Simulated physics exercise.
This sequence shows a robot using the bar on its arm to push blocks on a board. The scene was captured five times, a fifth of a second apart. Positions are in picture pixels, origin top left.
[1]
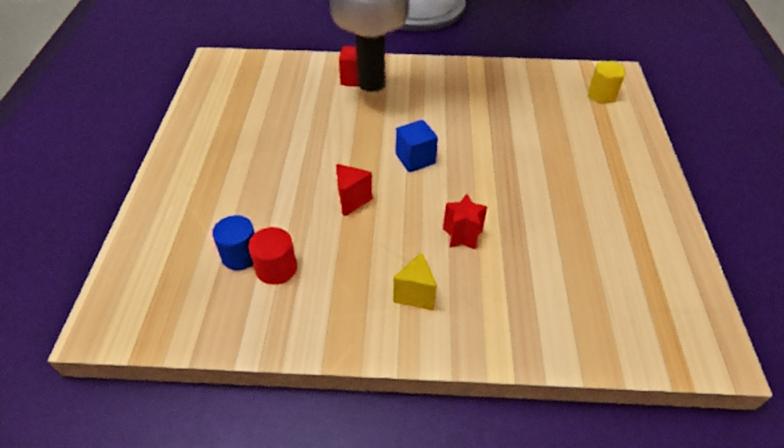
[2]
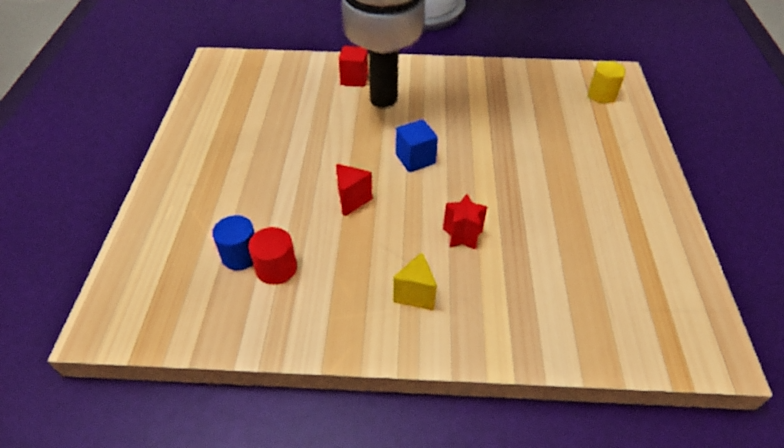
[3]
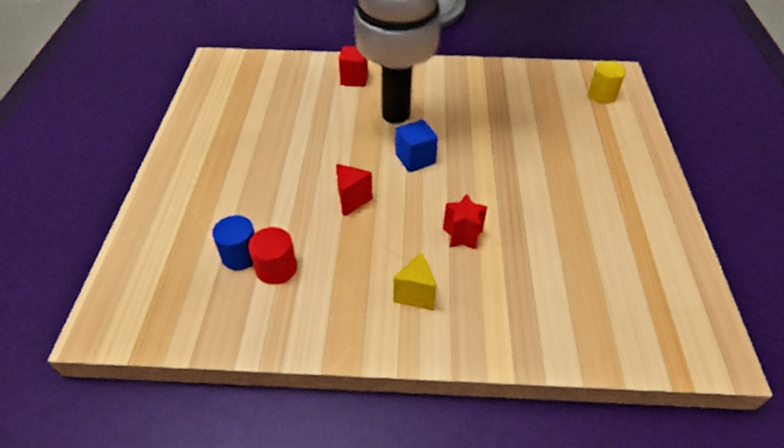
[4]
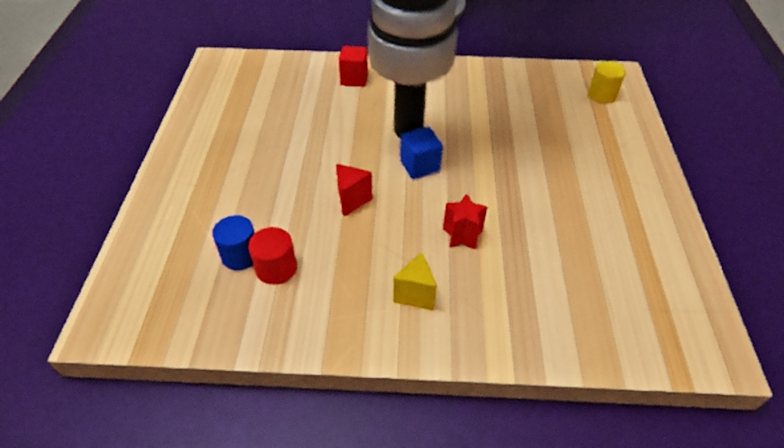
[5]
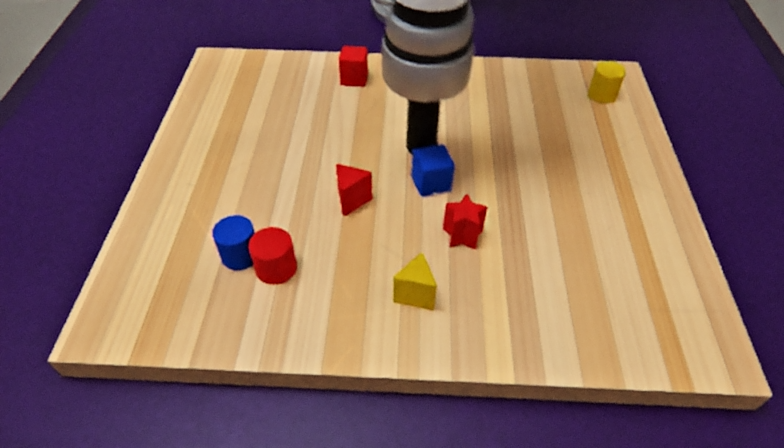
On a wooden board scattered with red, blue and yellow blocks, a robot arm's black bar moved down and slightly right from beside the red cube, then pushed the blue cube toward the red star.
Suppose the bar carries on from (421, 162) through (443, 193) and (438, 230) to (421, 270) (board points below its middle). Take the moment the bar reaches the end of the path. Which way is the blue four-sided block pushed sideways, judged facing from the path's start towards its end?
It goes toward the left-hand side.
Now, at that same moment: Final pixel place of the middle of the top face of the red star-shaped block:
My best guess is (502, 256).
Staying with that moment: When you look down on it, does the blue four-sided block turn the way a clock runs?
Answer: No.
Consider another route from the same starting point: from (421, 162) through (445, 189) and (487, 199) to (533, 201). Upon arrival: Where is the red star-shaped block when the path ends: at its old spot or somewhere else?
Shifted out of place.
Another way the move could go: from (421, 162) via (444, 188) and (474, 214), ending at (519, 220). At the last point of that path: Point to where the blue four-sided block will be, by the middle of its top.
That would be at about pixel (487, 218).
On the path given first. One third of the way, bar at (445, 178); blue four-sided block at (458, 190); red star-shaped block at (472, 216), turned 15° clockwise.
Two thirds of the way, bar at (440, 216); blue four-sided block at (464, 228), turned 30° anticlockwise; red star-shaped block at (494, 249), turned 15° anticlockwise.
At the end, bar at (422, 256); red three-sided block still; yellow three-sided block at (415, 279); blue four-sided block at (465, 242), turned 50° anticlockwise; red star-shaped block at (502, 256), turned 35° anticlockwise.
